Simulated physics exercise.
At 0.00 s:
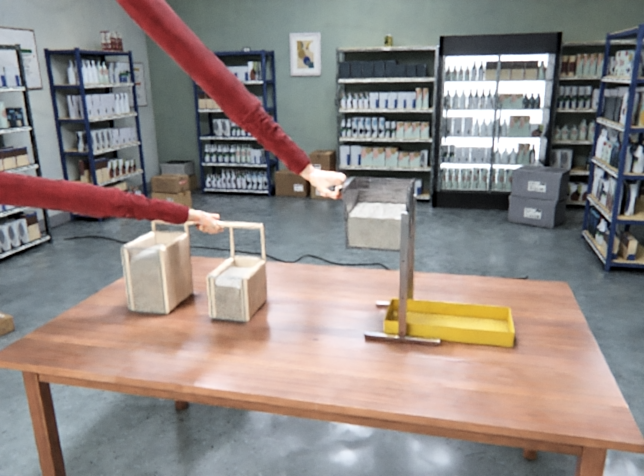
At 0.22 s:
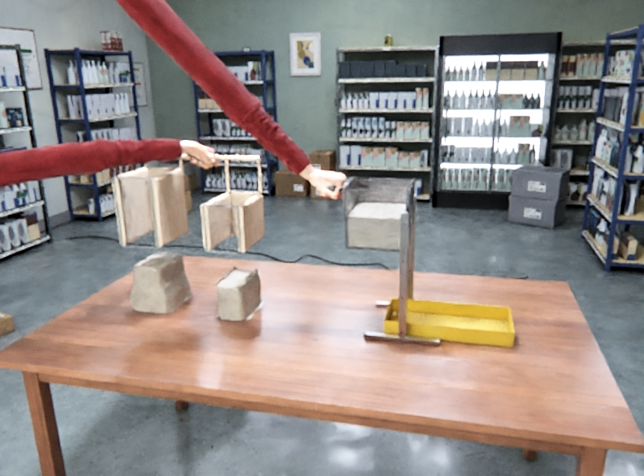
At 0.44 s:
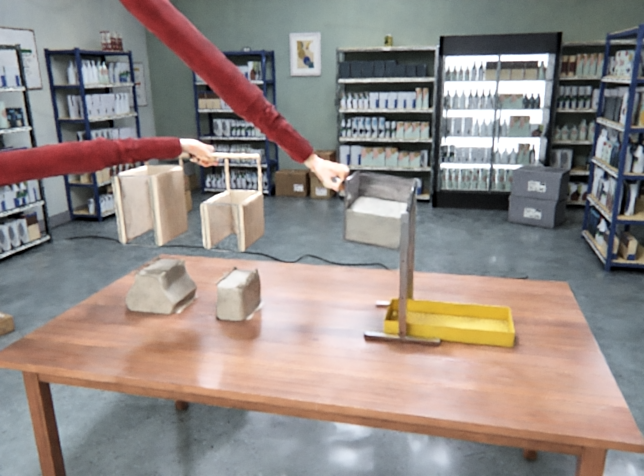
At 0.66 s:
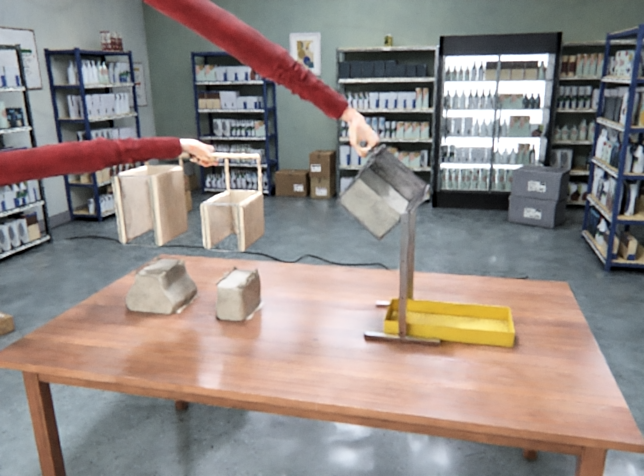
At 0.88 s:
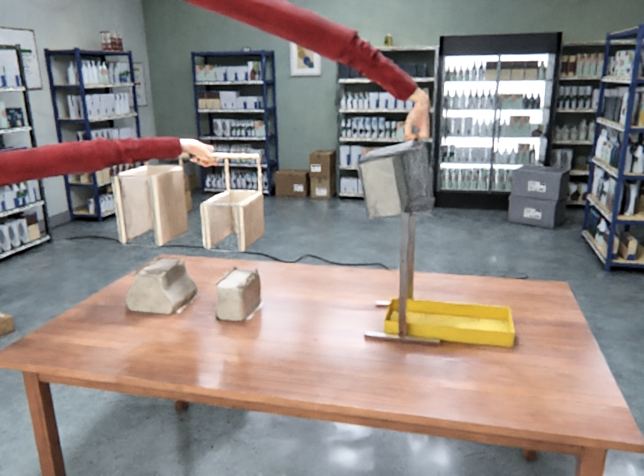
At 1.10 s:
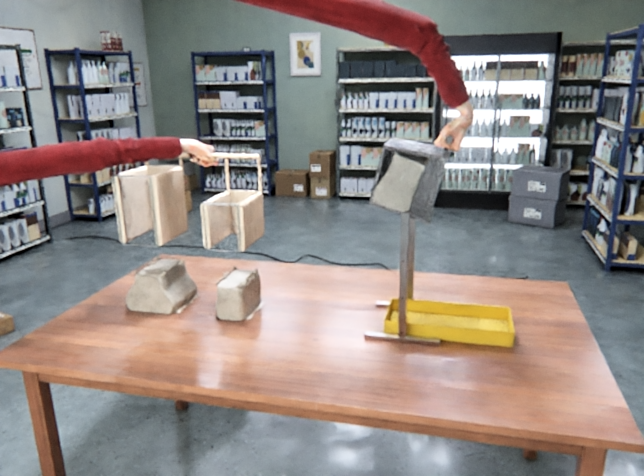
Wooden moulds lifting off two grey clay blocks, the left one slumping, then a hand tilting a clay-filled tub over rightward.
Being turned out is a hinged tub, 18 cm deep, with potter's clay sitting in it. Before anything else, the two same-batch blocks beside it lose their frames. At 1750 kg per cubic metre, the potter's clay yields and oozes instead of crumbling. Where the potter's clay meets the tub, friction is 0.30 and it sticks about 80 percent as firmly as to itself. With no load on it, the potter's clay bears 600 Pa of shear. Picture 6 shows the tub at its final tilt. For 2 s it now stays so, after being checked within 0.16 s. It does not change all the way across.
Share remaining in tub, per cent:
Near 48 percent.
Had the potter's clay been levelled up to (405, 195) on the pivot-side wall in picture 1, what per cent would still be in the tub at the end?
I'd say close to 35 % stays in the tub.
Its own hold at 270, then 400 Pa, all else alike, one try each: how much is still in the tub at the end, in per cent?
Result: 40 % for the first case, 45 % for the second.
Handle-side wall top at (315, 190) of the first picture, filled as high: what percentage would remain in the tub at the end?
I'd guess around 40 per cent remains.
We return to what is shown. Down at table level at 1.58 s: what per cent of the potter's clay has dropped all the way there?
I'd say about 30 per cent of it.
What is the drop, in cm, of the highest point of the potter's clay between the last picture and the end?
9 cm.
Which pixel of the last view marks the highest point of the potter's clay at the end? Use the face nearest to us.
Looking at the last picture, I'd put it at about (398, 185).
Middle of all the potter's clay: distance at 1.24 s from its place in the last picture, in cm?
Roughly 5 centimetres.
After 1.24 s, the tub is at 103 degrees and holds 99 %.
After 1.41 s, the tub is at 103 degrees and holds 52 %.
After 1.58 s, the tub is at 103 degrees and holds 48 %.
After 1.75 s, the tub is at 103 degrees and holds 48 %.
After 3.10 s, the tub is at 103 degrees and holds 48 %.
